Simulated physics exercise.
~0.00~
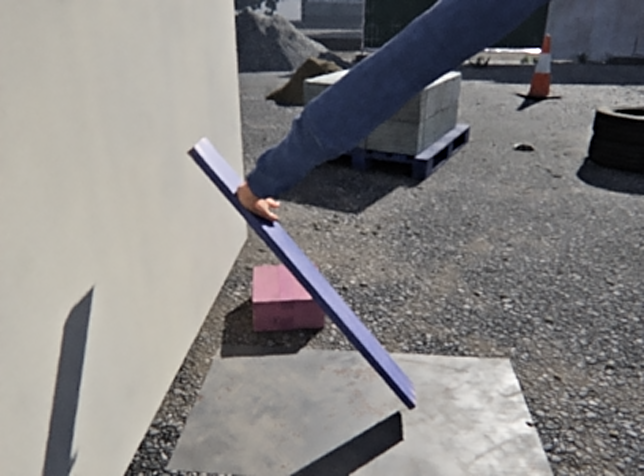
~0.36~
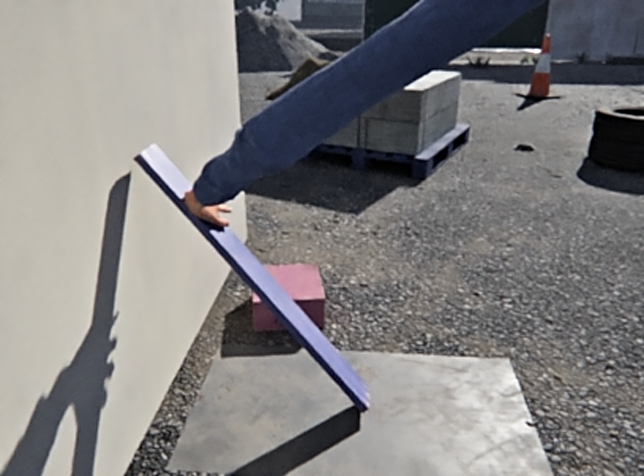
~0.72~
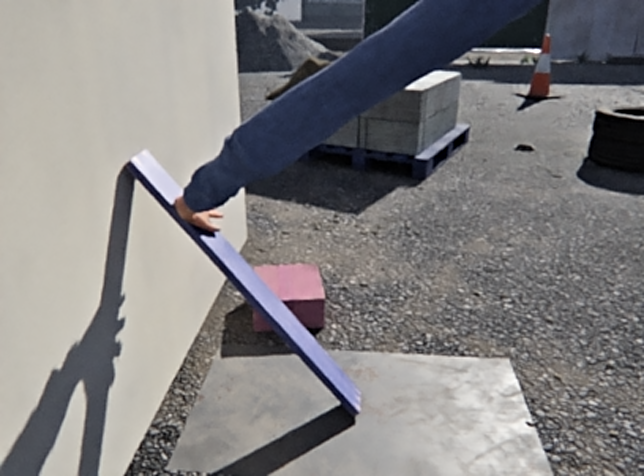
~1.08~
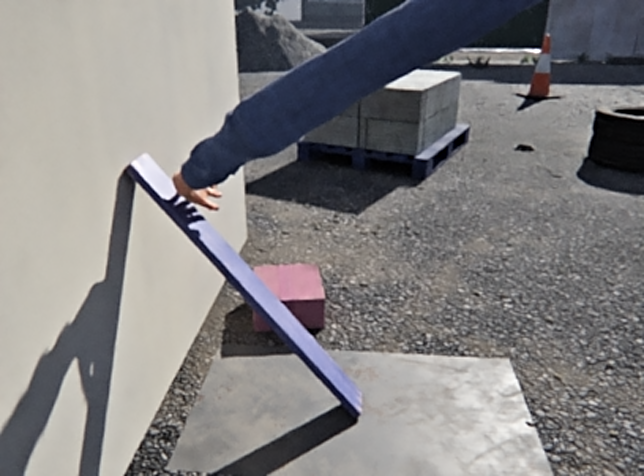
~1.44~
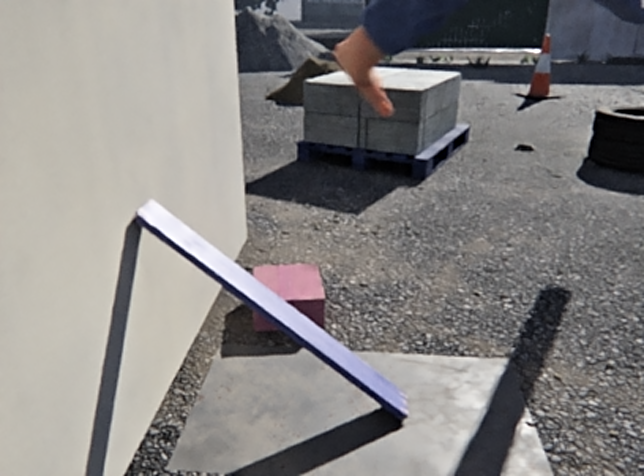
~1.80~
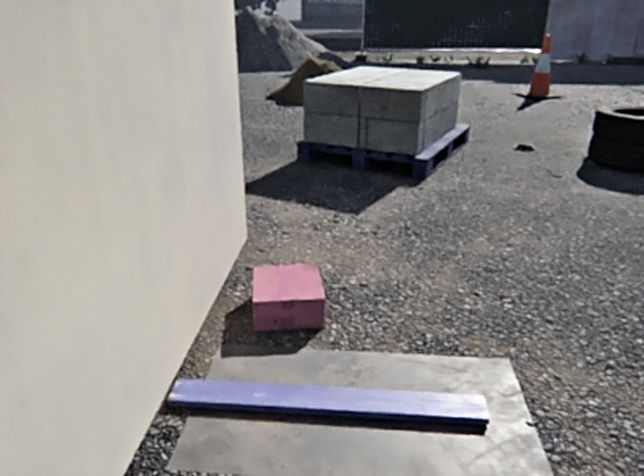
A hand leaning a blue plank against a pale wall and letting go, the plank sliding down to lie flat near a pink box.
